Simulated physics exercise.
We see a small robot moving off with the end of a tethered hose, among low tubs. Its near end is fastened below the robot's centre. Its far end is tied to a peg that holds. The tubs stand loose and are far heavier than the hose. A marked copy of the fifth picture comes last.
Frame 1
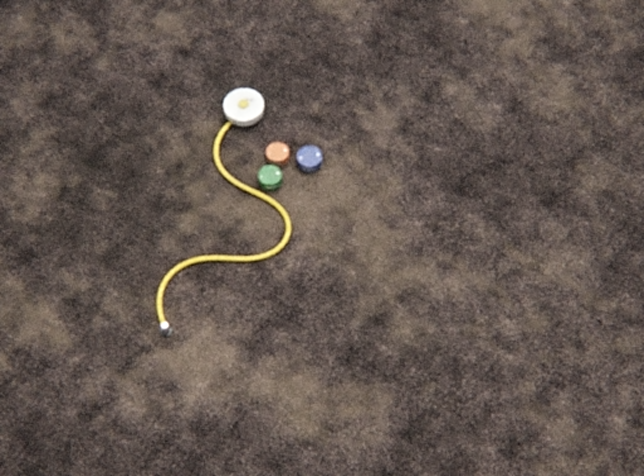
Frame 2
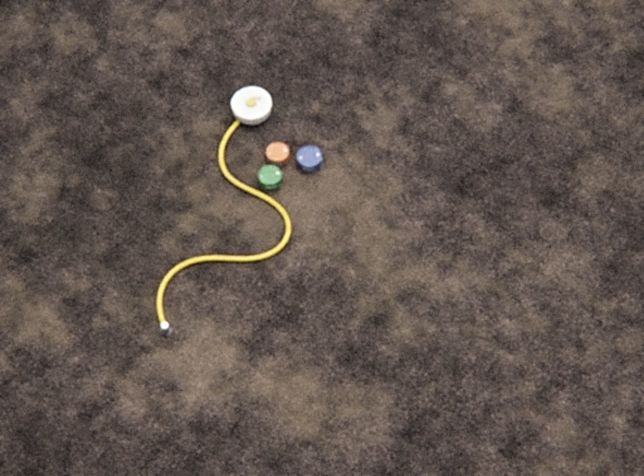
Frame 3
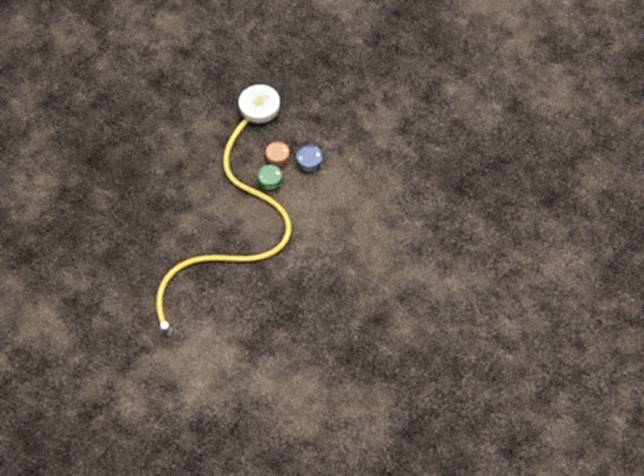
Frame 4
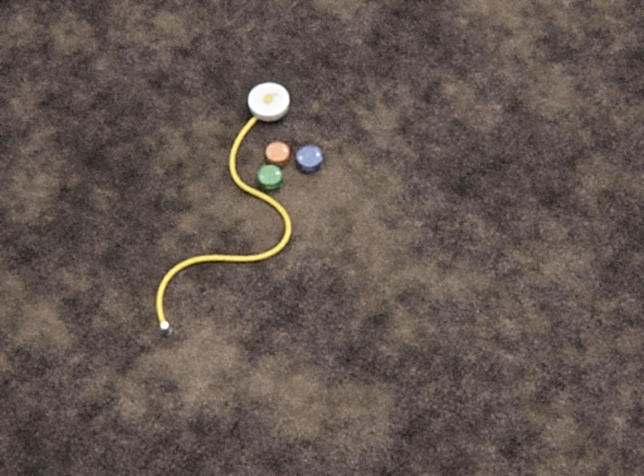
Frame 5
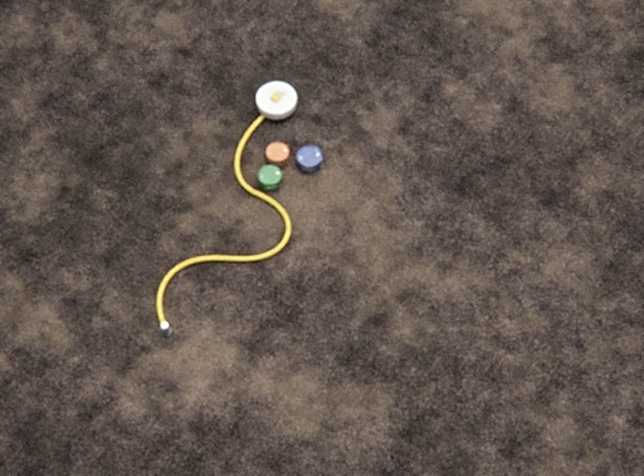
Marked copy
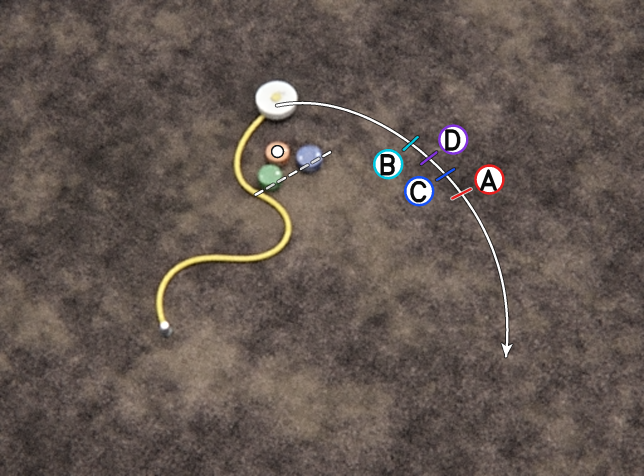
On a mottled brown floor, a round white robot moves slightly right, pulling the upper end of a curving yellow hose near three small tubs.
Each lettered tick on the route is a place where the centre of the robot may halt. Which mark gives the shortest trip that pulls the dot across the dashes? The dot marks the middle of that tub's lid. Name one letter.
Up to mark A.
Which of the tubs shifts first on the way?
Orange.
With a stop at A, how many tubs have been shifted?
Three.
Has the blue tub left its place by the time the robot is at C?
By then, yes.
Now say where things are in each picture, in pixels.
Peg (165, 328); orange tub (278, 155); blue tub (310, 159), in the first picture.
Robot (252, 106); green tub (270, 178), in the second picture.
Robot (260, 105); orange tub (278, 155), in the third picture.
Robot (269, 103); green tub (270, 178), in the fourth picture.
Robot (277, 101); orange tub (278, 155); blue tub (310, 159); green tub (270, 178), in the fifth picture.
On the marked copy, A at (462, 194); B at (411, 143); C at (446, 175); D at (429, 158); the dashed line at (295, 172); the route from (277, 106) via (450, 179) to (506, 357); the white dot at (278, 152).
With A. Early on, robot (353, 108); orange tub (278, 155).
Further on, robot (417, 144); orange tub (278, 155).
At the end, robot (462, 190); orange tub (299, 182); blue tub (323, 179); green tub (281, 194); the dot on the orange tub is over the dashed line.
As for the rest, B leaves the dotted tub short, at (278, 155); C leaves the dotted tub short, at (291, 171); D leaves the dotted tub short, at (281, 159).
